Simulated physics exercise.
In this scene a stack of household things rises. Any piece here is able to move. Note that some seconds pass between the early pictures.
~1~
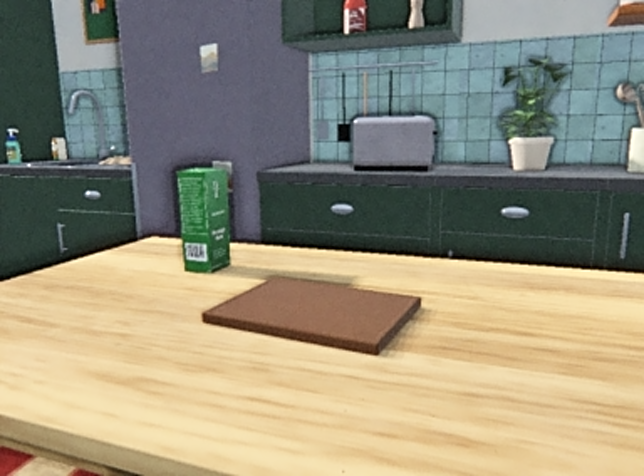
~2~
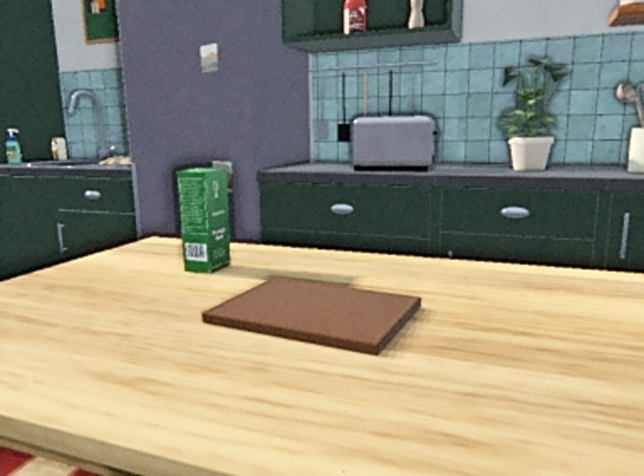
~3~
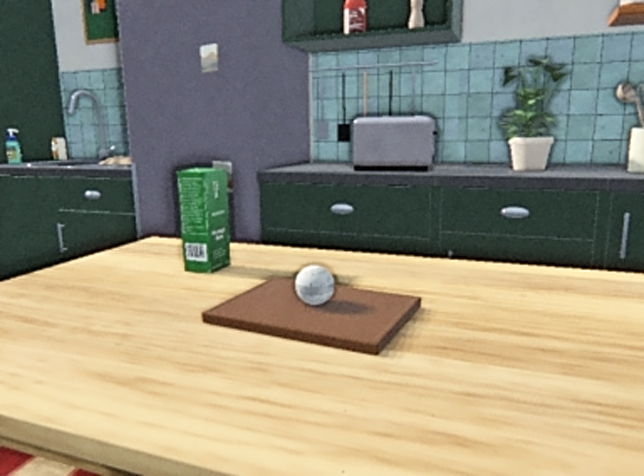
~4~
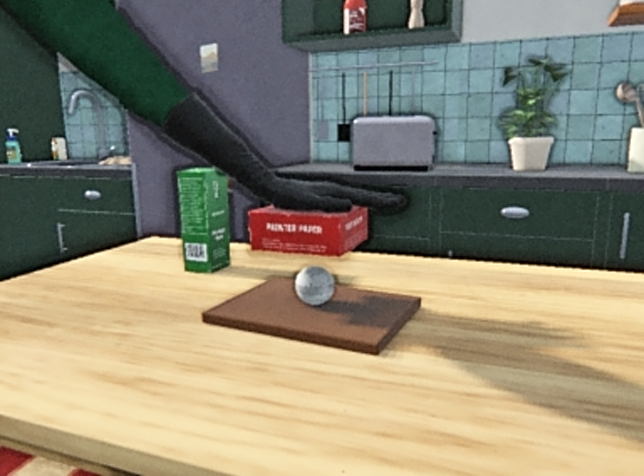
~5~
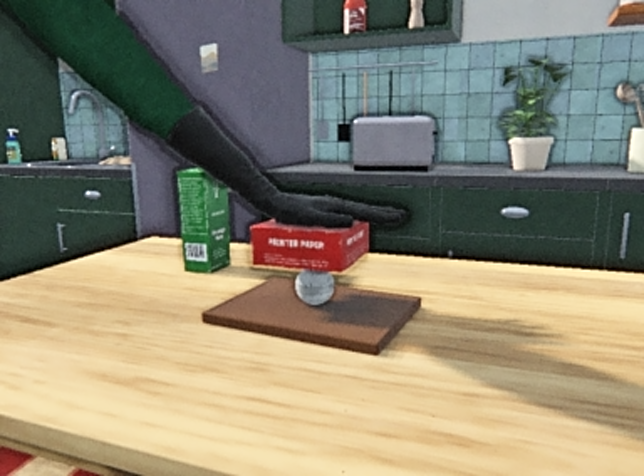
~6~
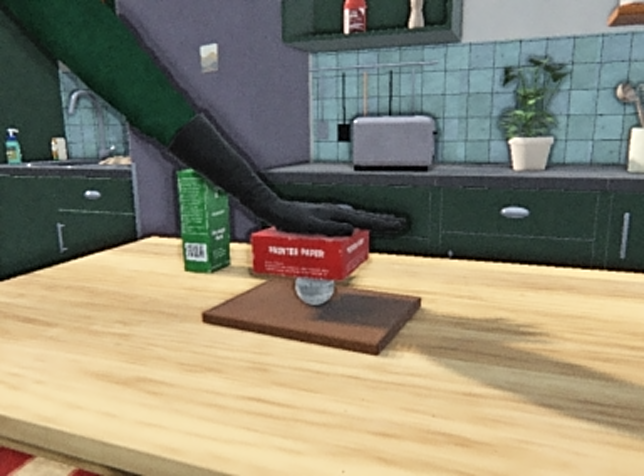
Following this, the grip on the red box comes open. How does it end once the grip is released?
It ends with the pile collapsed.
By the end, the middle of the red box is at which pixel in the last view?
Roughly at pixel (252, 255).
Then, 0.60 s past the last view, red box rocked 41° from its first pose near (287, 253).
Then, 0.80 s past the last view, red box rocked 67° from its first pose near (269, 253).
Then, 1.30 s past the last view, red box on its side near (255, 254).
Finally, down or leaning hard in the pile, red box; the other 3 still in place. Final places as the last picture's camera would see them, red box near (252, 255). The pile gives way.
